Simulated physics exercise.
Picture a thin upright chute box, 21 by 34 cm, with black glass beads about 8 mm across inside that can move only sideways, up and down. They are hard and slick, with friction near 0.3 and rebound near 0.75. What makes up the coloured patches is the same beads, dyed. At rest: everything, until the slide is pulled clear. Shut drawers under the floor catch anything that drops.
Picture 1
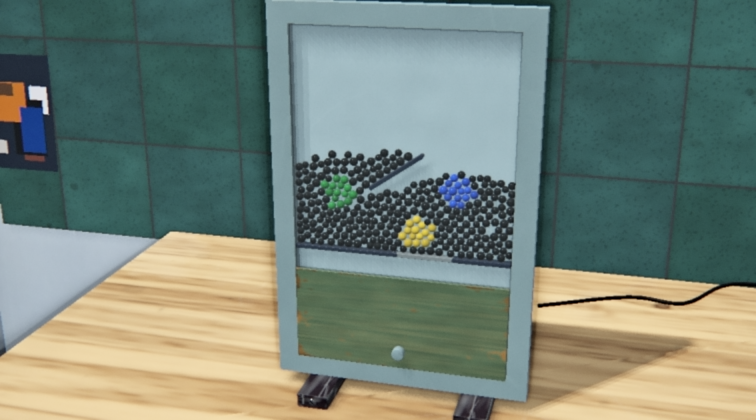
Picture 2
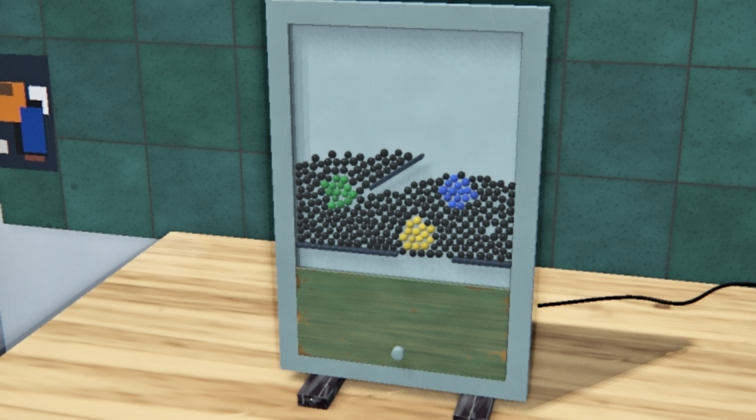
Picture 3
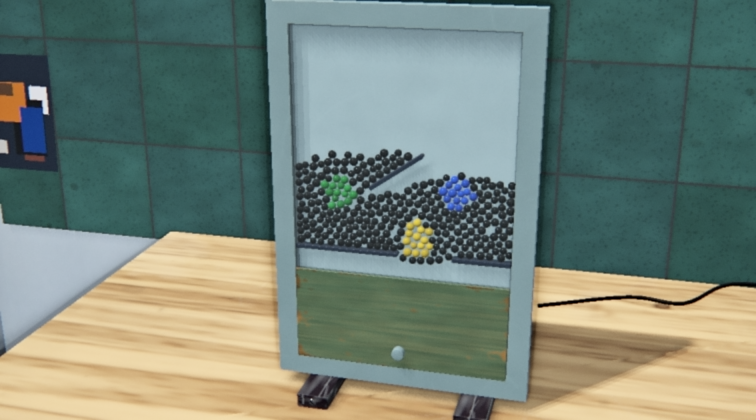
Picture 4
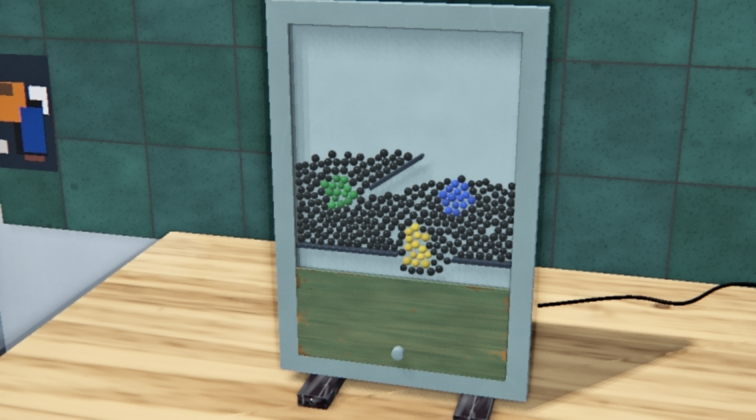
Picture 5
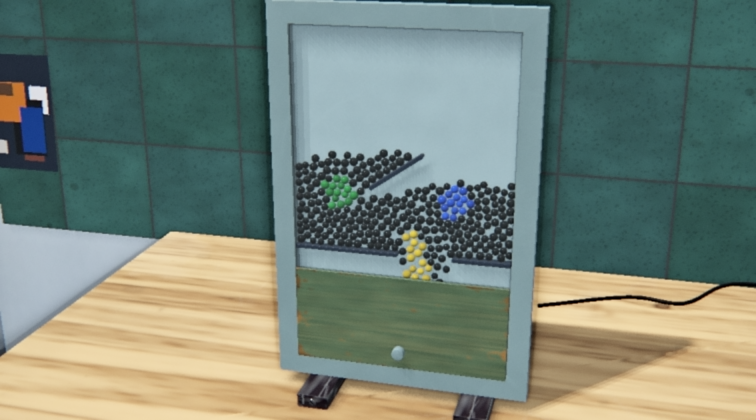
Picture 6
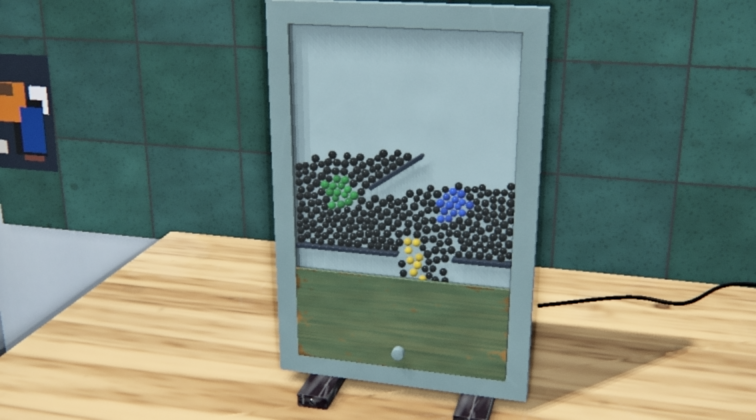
Yellow beads pour down through a gap in the floor while the blue patch sinks slightly.
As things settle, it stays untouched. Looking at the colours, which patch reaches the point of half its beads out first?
First to half: Yellow.
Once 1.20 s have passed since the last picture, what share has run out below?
About 80 %.
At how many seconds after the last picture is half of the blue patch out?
0.2 s, roughly.
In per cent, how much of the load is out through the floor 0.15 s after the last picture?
Fraction out below at that moment: Near 30 per cent.
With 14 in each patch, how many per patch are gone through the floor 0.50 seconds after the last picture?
Tally by patch: Blue = 14, green = 2, yellow = 14.
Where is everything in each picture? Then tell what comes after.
The first frame shows about 300 beads; load centre (403, 209); blue patch (458, 192); green patch (339, 192); yellow patch (418, 233); slide (394, 254) to (457, 260).
The second frame shows load centre (404, 209); 0 out.
The third frame shows load centre (400, 215); 5 out.
The fourth frame shows load centre (401, 216); 12 out.
The fifth frame shows load centre (396, 209); 19 out.
The sixth frame shows load centre (397, 210); 28 out; blue patch (453, 206); green patch (340, 192); yellow patch (414, 256); wall ends (372, 187) to (421, 157).
Then, 0.15 s later than the last picture, 30 % are out; out of 14, blue 1, green 0, yellow 14.
Then, 0.50 s later than the last picture, 60 % are out; out of 14, blue 14, green 2, yellow 14.
Then, 1.20 s later than the last picture, 80 % are out; out of 14, blue 14, green 14, yellow 14.
At rest 4.0 s after the last picture, 90 % are out; out of 14, blue 14, green 14, yellow 14; half out at blue 0.21 s, green 0.57 s, yellow 0.02 s.
